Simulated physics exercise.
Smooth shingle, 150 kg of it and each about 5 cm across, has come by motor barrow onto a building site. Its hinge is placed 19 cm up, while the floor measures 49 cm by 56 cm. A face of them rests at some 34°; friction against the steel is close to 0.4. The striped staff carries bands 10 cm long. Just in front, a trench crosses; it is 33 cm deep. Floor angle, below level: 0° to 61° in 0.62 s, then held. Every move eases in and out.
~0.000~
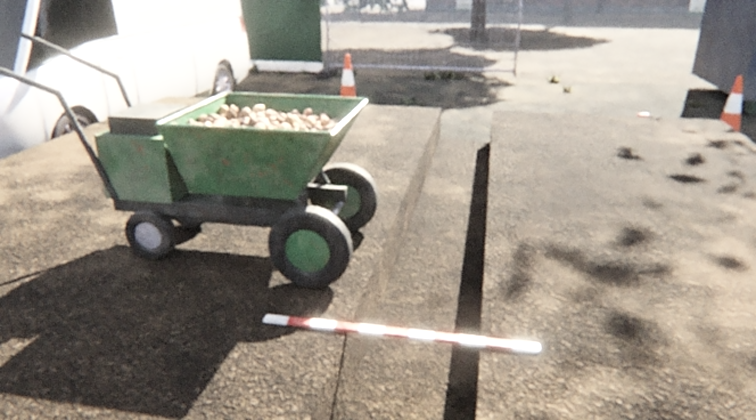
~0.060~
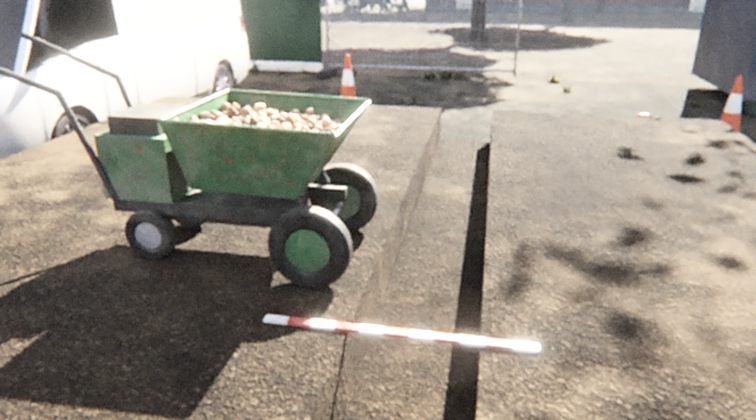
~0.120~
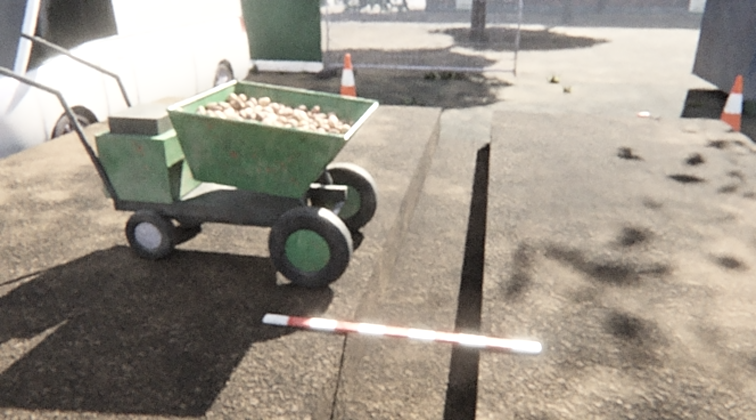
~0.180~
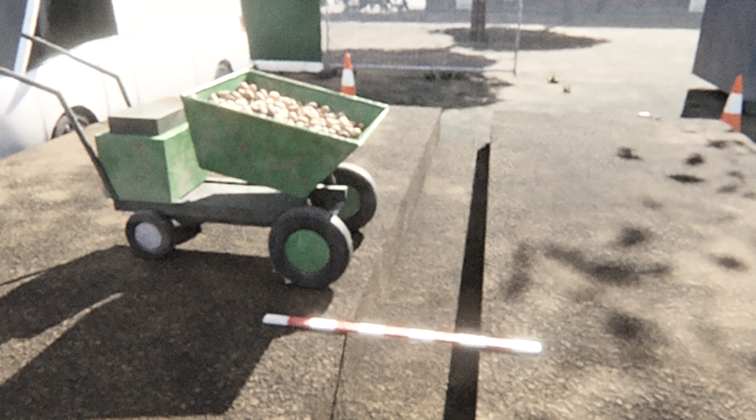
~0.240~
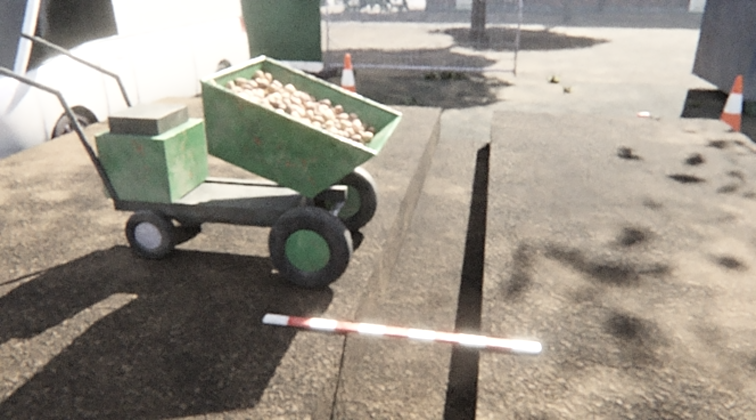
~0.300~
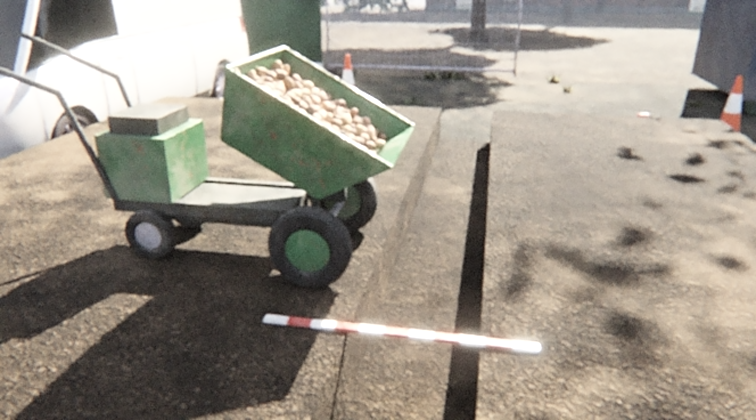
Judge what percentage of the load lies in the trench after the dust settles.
About 34 %.
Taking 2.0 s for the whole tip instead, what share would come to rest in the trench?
Roughly 55% would finish there.
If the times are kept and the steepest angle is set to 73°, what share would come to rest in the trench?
Some 45% would finish there.
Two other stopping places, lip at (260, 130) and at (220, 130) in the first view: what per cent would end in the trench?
Roughly 70 in a hundred, then 60 in a hundred.
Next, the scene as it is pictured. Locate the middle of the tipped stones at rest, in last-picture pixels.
I'd put it close to (500, 267).
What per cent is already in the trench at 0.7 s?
I'd put it near 10 per cent.
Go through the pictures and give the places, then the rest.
The first picture shows lip at (332, 134), floor tilted 0°, highest stones at (263, 117).
In the second picture, the skip is at 2°, its lip at (335, 135); the top of the load is at (255, 114); the stones move at 0.4 m/s on average.
The third picture shows lip at (345, 139), floor tilted 6°, highest stones at (246, 105); the stones move at 0.8 m/s on average.
The fourth picture shows lip at (359, 145), floor tilted 12°, highest stones at (250, 95); the stones move at 1.1 m/s on average.
The fifth picture shows lip at (375, 155), floor tilted 20°, highest stones at (259, 82); the stones move at 1.2 m/s on average.
In the sixth picture, the skip is at 29°, its lip at (390, 168); the top of the load is at (275, 73); the stones move at 1.3 m/s on average.
After 0.5 s the floor is at 51°; 100 % in the skip; the foremost stones are at (404, 180).
After 0.7 s the floor is at 61°; 86 % in the skip, 12 % in the trench, 2 % past the trench; the foremost stones are at (500, 243).
After 1.1 s the floor is at 61°; 46 % in the skip, 16 % in the trench, 38 % past the trench; the foremost stones are at (650, 288).
After 3.0 s the floor is at 61°; 27 % in the skip, 34 % in the trench, 40 % past the trench; the foremost stones are past the picture's edge.
